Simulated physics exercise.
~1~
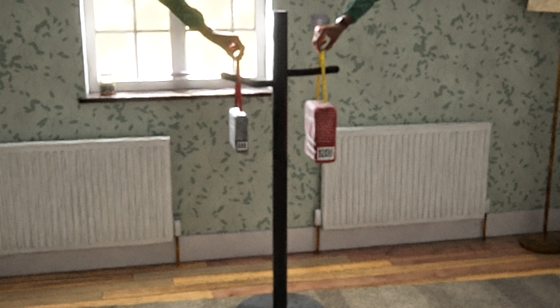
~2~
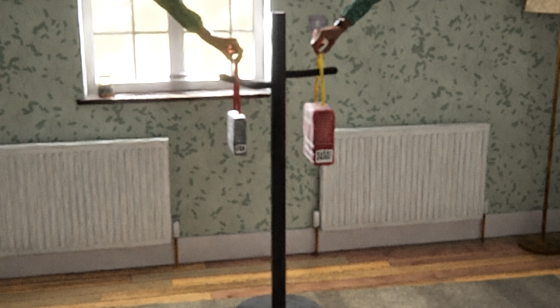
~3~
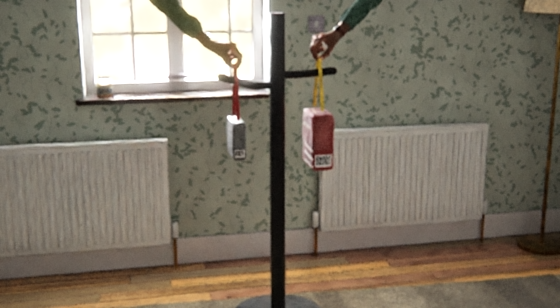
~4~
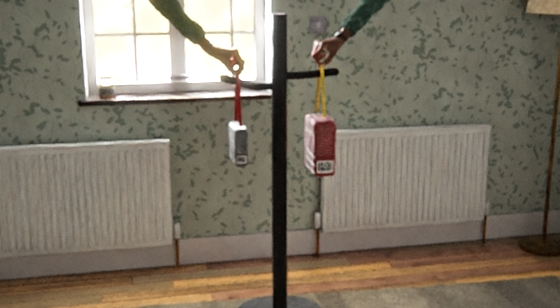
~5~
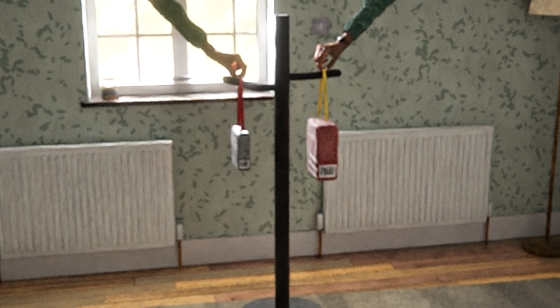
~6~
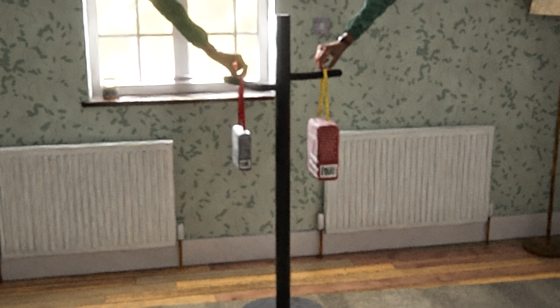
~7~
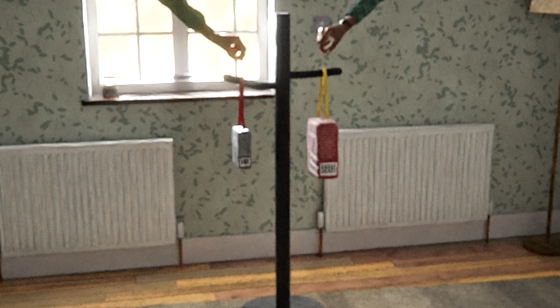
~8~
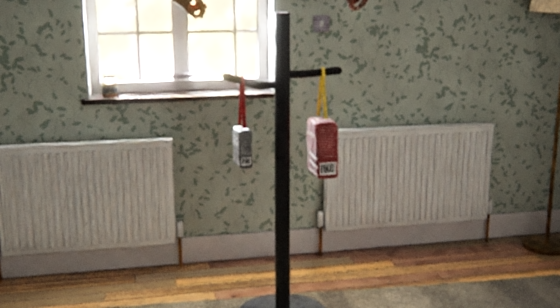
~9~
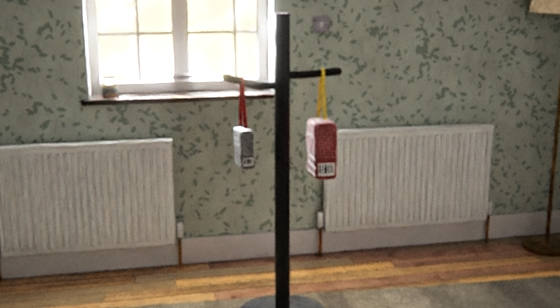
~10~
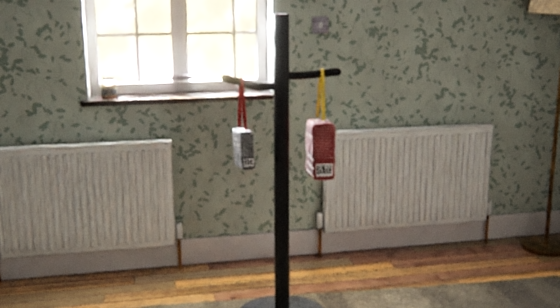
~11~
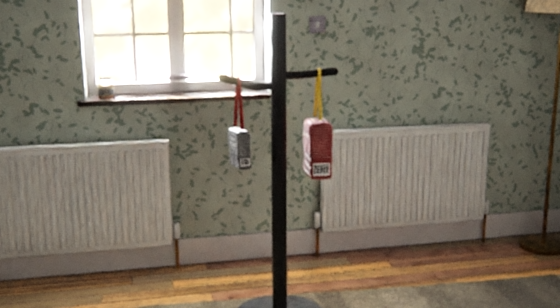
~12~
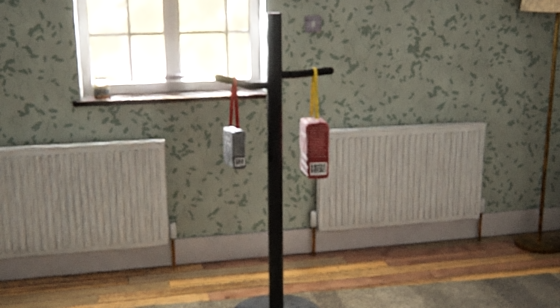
Two hands lowering a grey pouch and a red sack onto a stand's pegs, then letting go, leaving both hanging upright.
